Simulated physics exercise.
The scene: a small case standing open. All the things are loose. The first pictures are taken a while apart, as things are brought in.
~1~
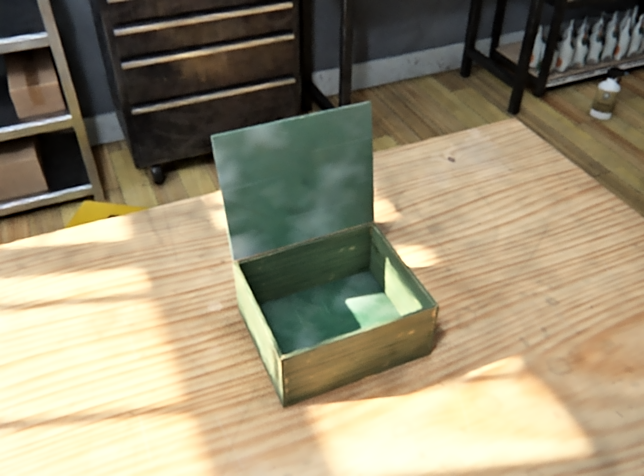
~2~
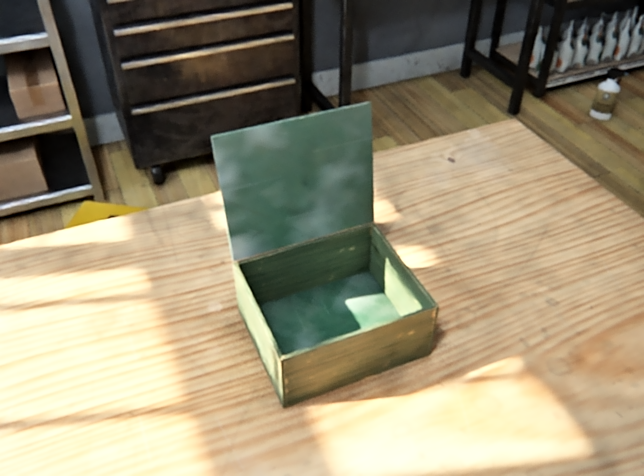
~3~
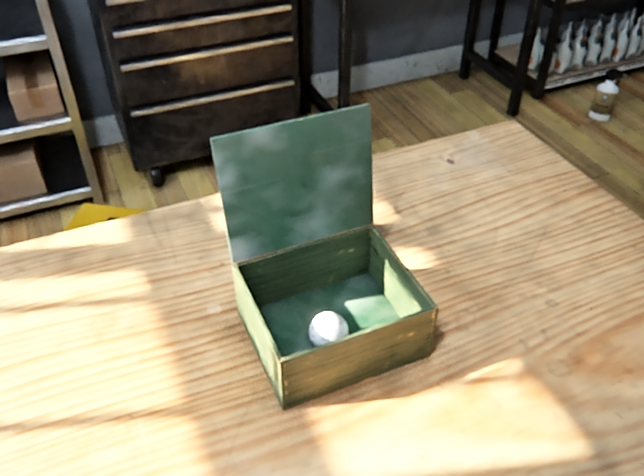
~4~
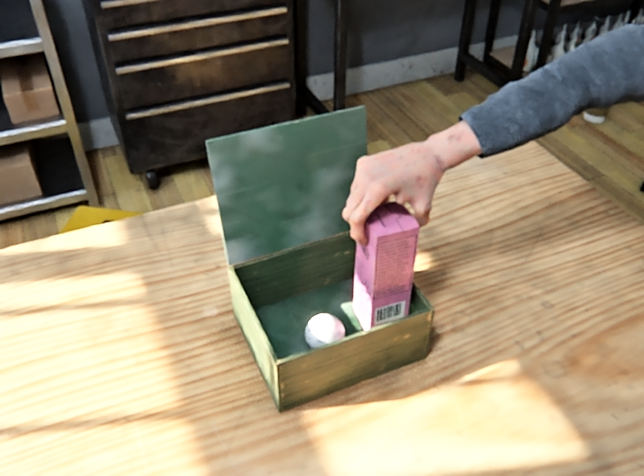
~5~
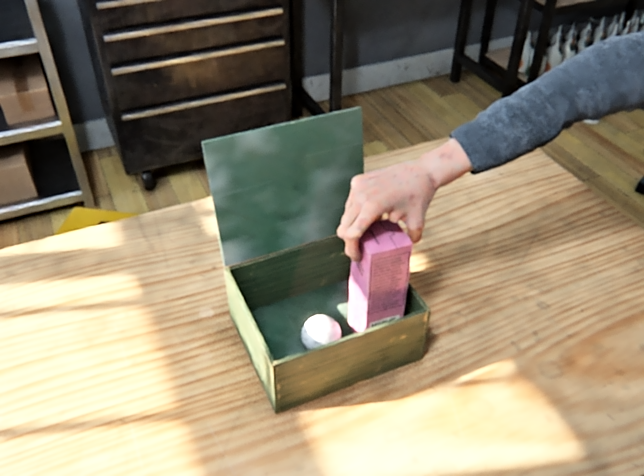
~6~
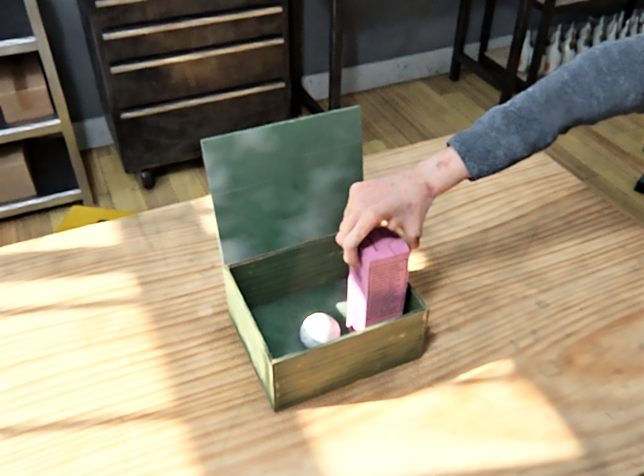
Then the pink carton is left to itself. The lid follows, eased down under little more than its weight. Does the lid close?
The lid will not close.
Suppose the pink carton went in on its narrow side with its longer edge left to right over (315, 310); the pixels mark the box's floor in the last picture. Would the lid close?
Then it shuts flat.
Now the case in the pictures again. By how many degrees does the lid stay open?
About 40°.
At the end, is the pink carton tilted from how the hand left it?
It keeps its pose.
Then, 1.30 s on from there, lid 84° above the rim.
Then, 1.60 s on from there, lid 59° above the rim.
Then, 3.10 s on from there, lid 42° above the rim.
In the end, lid 42° above the rim; both unmoved. At the end, from the last picture's camera, pink carton near (376, 292).
